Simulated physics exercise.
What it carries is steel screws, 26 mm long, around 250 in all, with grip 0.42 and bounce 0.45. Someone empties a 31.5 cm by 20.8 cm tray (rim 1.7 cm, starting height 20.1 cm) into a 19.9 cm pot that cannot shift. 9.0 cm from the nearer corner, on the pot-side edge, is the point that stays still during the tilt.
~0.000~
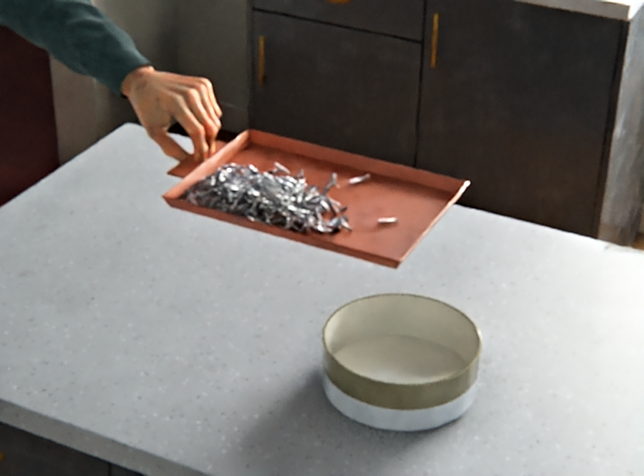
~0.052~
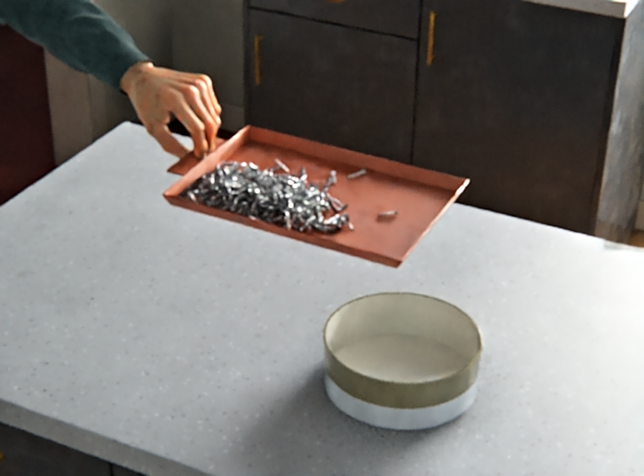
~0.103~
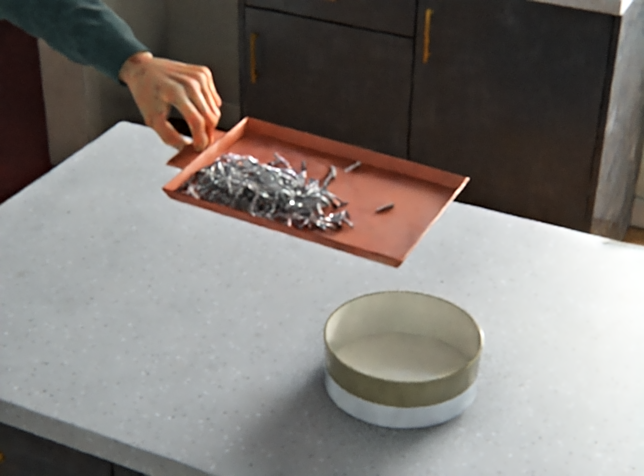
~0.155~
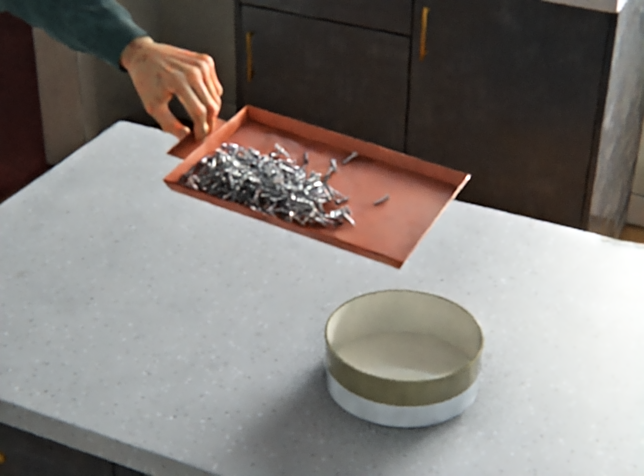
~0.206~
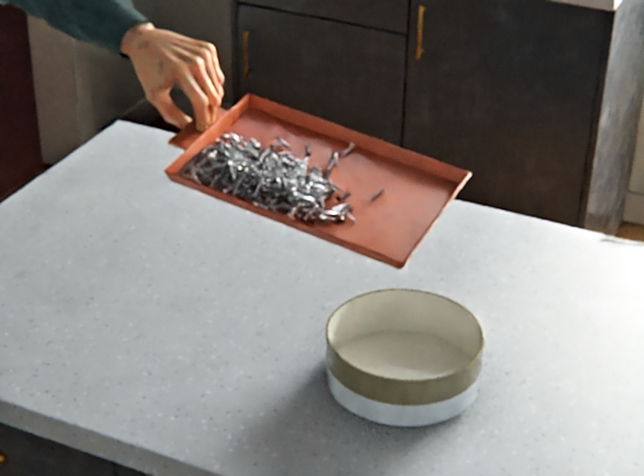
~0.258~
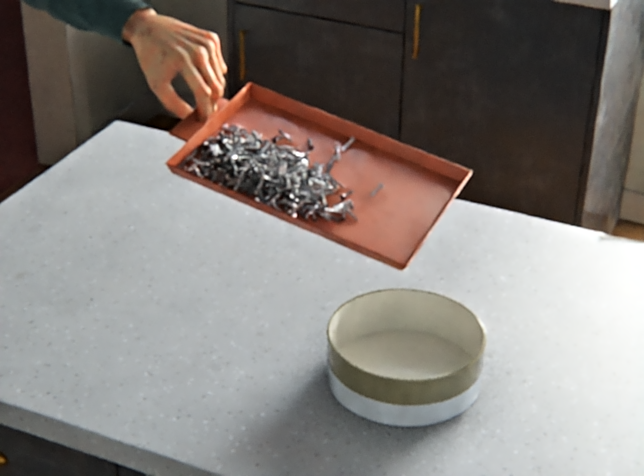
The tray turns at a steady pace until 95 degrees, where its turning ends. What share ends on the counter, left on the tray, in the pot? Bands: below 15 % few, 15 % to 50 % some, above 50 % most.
Result: Counter: Some, tray: Few, pot: Most.
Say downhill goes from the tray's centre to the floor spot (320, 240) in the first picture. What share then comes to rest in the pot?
Roughly 55 % of the pieces.
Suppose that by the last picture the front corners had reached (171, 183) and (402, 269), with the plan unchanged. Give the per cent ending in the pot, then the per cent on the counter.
In the pot: 55 per cent; on the counter: 45 per cent.
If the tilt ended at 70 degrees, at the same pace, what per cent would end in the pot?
I'd put it at close to 75 per cent.
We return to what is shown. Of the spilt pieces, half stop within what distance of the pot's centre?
About 18 cm from the centre.
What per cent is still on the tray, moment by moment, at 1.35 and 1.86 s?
5 then 0.
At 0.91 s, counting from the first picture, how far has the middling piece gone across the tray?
About 17 cm.
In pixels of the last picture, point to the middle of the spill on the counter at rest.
(471, 459), about.
After 0.91 s, tilt 51 degrees; the tray holds 90 %, the pot 0 %.
After 1.35 s, tilt 77 degrees; the tray holds 5 %, the pot 65 %.
After 1.86 s, tilt 95 degrees; the tray holds 0 %, the pot 75 %.
By 2.2 s all is still; counter 25 %, tray 0 %, pot 75 %.
